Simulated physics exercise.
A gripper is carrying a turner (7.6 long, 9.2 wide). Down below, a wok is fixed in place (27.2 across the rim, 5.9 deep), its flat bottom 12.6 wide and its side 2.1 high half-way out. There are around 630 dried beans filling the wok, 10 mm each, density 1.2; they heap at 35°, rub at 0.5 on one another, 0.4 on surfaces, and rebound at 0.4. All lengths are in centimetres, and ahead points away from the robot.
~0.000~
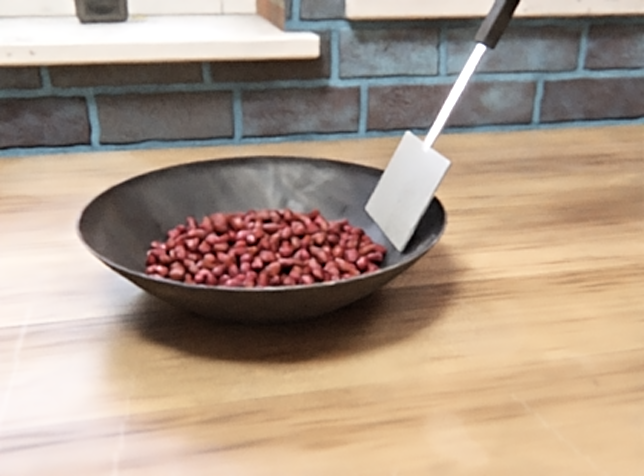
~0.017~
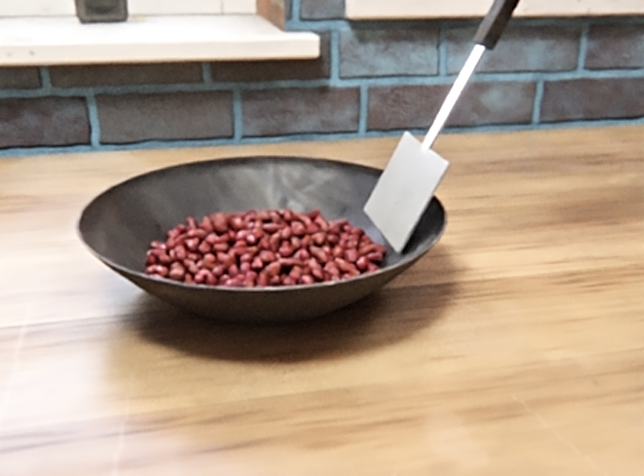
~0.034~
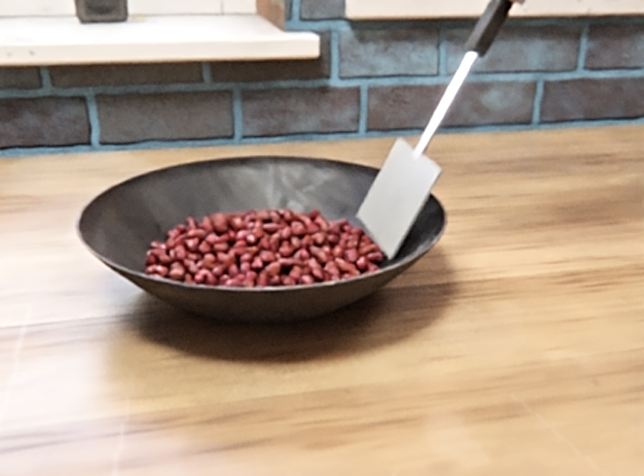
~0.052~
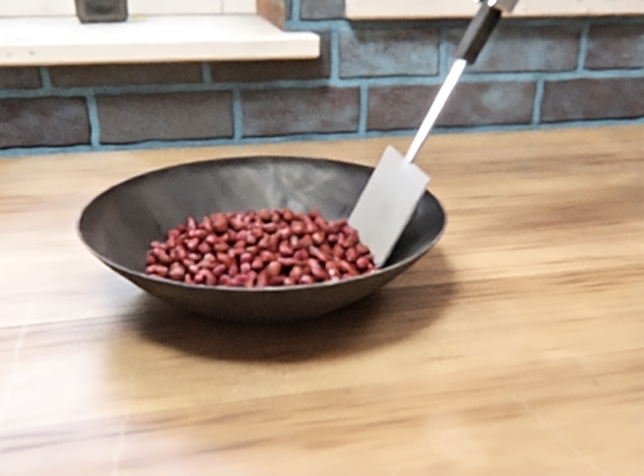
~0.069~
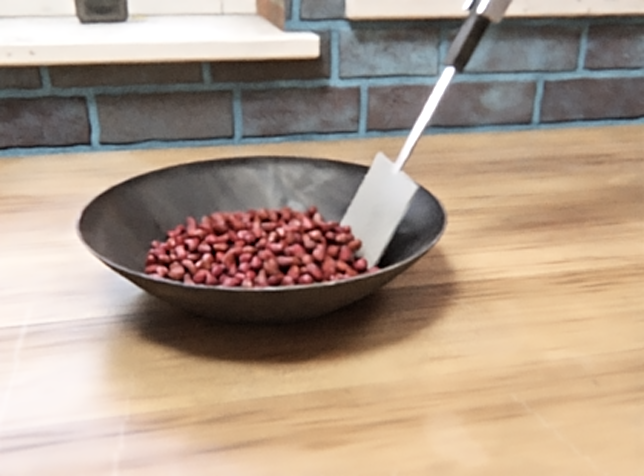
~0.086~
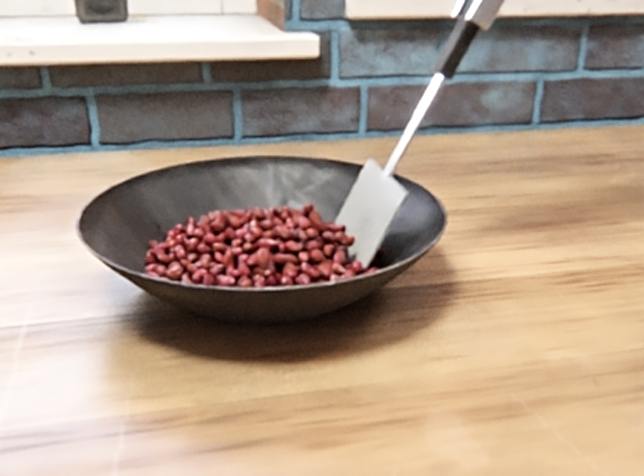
We see a dark wok of reddish beans on a wooden surface as a metal turner with a black handle slides down and left along the wok's right side, its blade pressing into the beans and nudging them slightly.
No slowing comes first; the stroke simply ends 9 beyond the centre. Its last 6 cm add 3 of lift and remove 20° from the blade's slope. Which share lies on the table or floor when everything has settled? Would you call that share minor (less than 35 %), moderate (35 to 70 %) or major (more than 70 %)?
I would call it minor.
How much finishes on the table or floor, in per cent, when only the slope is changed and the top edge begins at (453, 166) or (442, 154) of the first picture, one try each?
First try roughly 15 percent, second try roughly 20 percent.
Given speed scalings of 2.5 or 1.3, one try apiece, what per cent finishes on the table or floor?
The two tries give roughly 45 and 30 in a hundred.
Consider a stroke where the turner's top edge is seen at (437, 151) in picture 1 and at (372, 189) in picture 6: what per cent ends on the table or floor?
35 per cent.
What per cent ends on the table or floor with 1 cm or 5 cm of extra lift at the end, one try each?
I'd put it near 25 in a hundred, then near 20 in a hundred.
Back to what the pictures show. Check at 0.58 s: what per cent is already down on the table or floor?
Share at that moment: Roughly 20 %.
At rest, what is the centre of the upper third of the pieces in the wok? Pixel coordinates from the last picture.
Approximately at pixel (154, 246).
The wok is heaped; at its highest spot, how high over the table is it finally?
Roughly 6.0 centimetres.
By 0.20 s, sloping 63°, highest piece 22 above the table; 627 in the wok, 1 on the blade or in flight.
By 0.32 s, sloping 56°, highest piece 48 above the table; 616 in the wok, 12 on the blade or in flight.
By 0.58 s, sloping 43°, highest piece 58 above the table; 490 in the wok, 126 on the table or floor, 12 on the blade or in flight.
By 1.63 s, sloping 43°, highest piece 6 above the table; 488 in the wok, 140 on the table or floor.
Final count, 488 in the wok, 140 on the table or floor. That is 22 % on the table or floor.
